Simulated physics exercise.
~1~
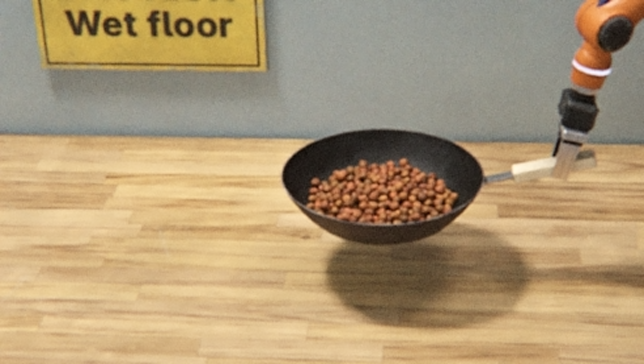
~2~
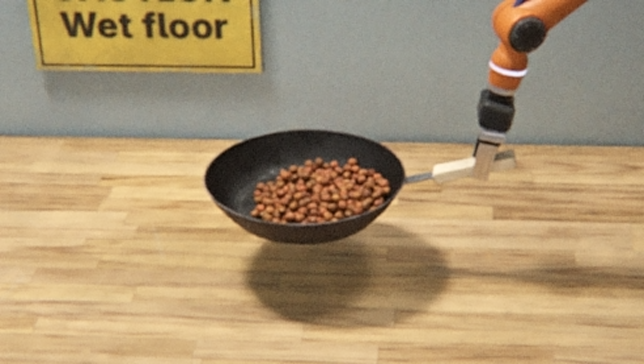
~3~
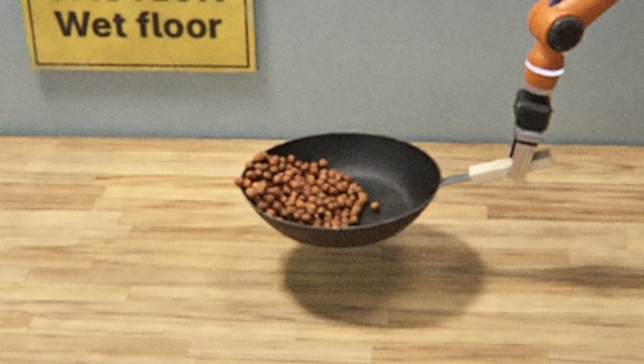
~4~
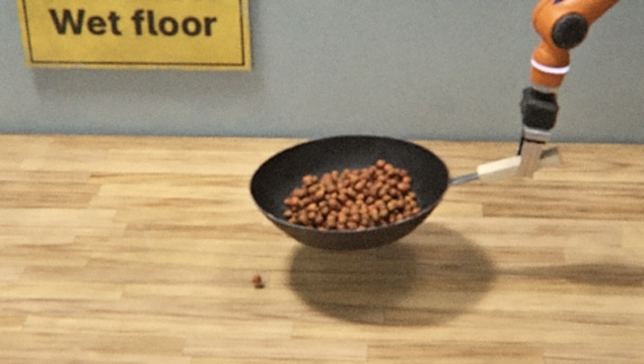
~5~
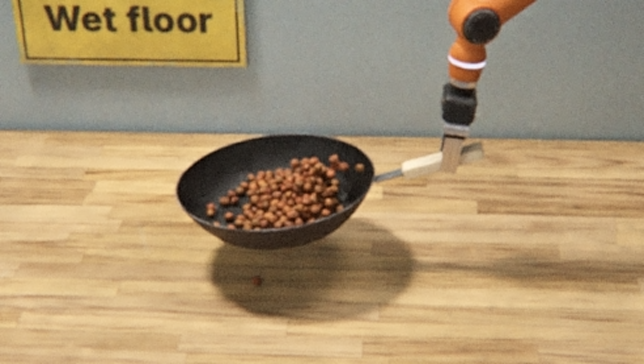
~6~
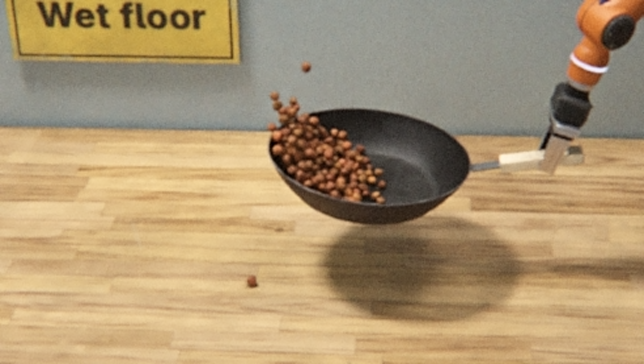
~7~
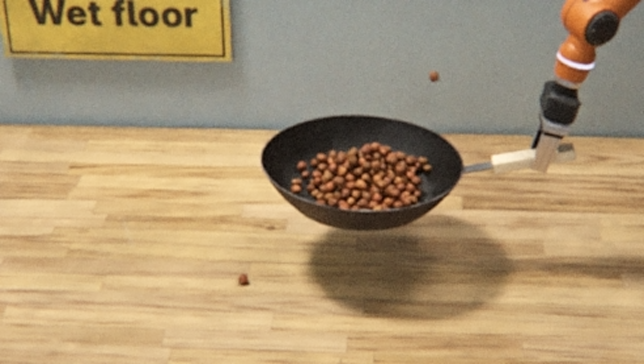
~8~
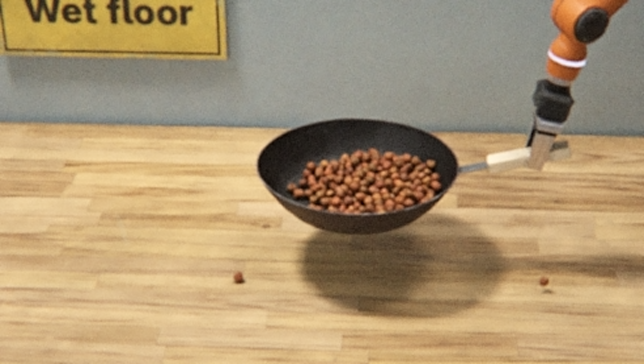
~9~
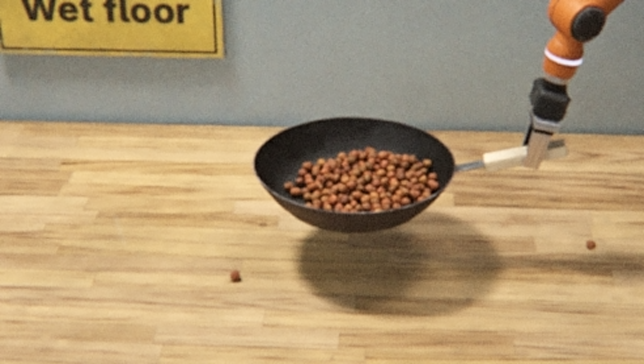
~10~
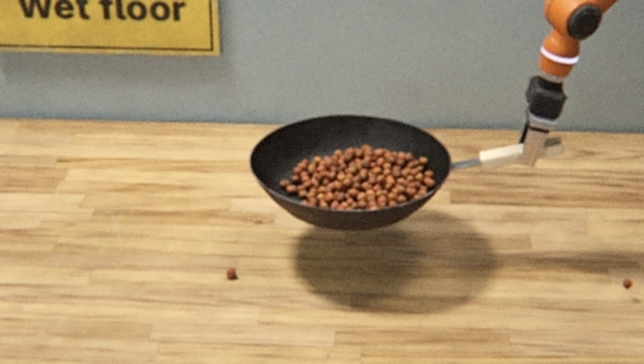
At first, an orange robot arm holds a dark frying pan of hazelnuts above a wooden surface, with a yellow wet floor sign on the wall behind. The arm swings the pan left, then back right, and the nuts slide up against the left rim. One nut drops onto the wood as the pan steadies. The pan swings left again, then sharply right, flinging some nuts above the left rim. Most settle back inside, but another flies over to the right, landing and rolling away. Finally the pan hangs still, nearly all its nuts inside, with two lying on the wood.
